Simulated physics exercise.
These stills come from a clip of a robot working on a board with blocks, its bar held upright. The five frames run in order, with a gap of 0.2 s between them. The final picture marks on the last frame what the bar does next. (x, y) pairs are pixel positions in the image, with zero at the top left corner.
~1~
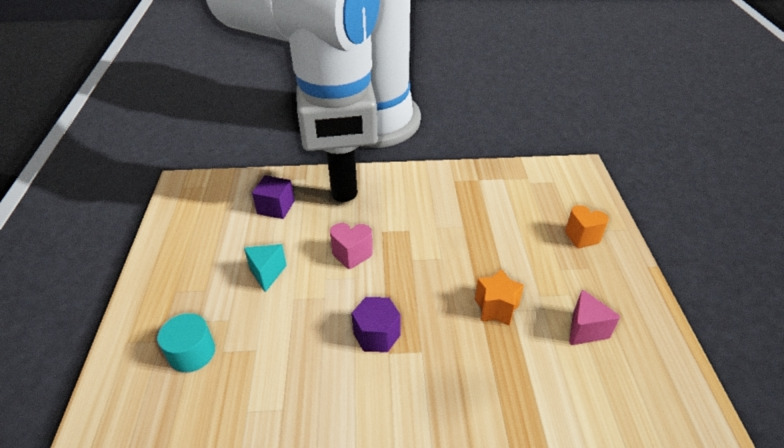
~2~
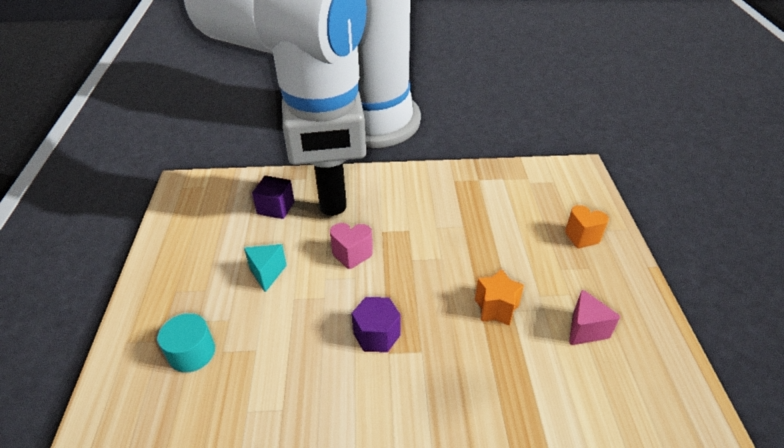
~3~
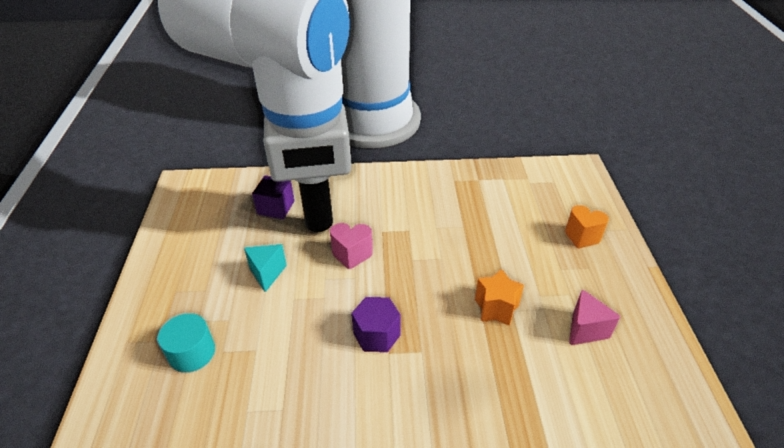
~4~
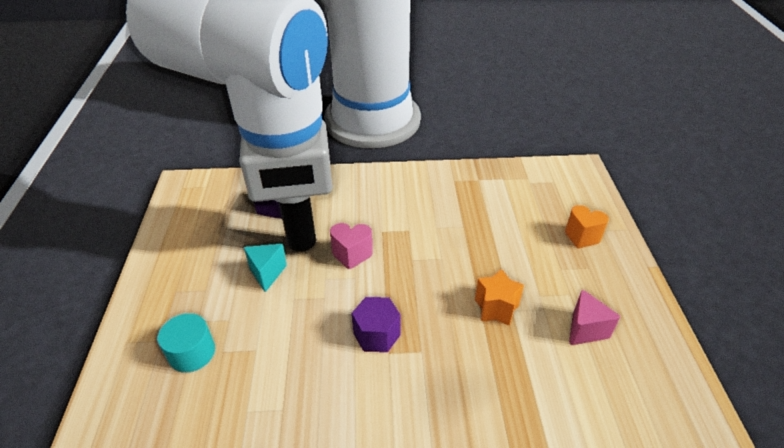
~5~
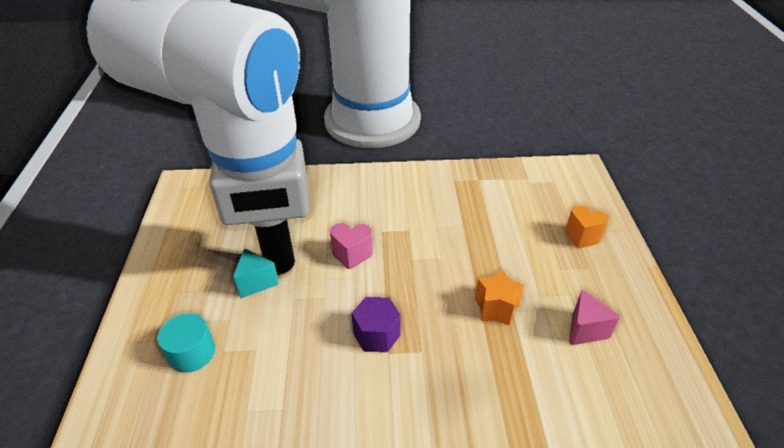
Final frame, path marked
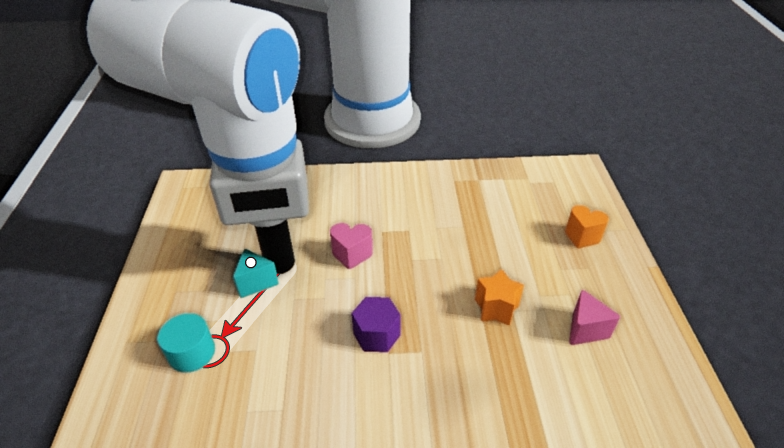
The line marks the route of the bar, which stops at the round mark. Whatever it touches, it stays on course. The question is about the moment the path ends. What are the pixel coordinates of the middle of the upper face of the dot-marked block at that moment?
Close to (204, 289).
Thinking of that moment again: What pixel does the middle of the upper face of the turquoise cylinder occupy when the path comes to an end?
Pixel (158, 348).
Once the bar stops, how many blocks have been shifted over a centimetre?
Blocks that move over 1 cm: Two.
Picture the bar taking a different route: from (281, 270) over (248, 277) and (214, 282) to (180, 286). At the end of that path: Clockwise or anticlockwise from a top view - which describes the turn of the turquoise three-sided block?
Seen from above, counterclockwise.
The line goes straight from (281, 270) to (210, 351); the dot is on the turquoise three-sided block.
What follows on the original path. One third of the way, bar at (258, 288); turquoise three-sided block at (223, 281), turned 50° clockwise.
Two thirds of the way, bar at (234, 315); turquoise three-sided block at (205, 289), turned 80° clockwise.
At the end, bar at (208, 345); turquoise cylinder at (158, 348); turquoise three-sided block at (204, 289), turned 80° clockwise; pink heart unmoved.
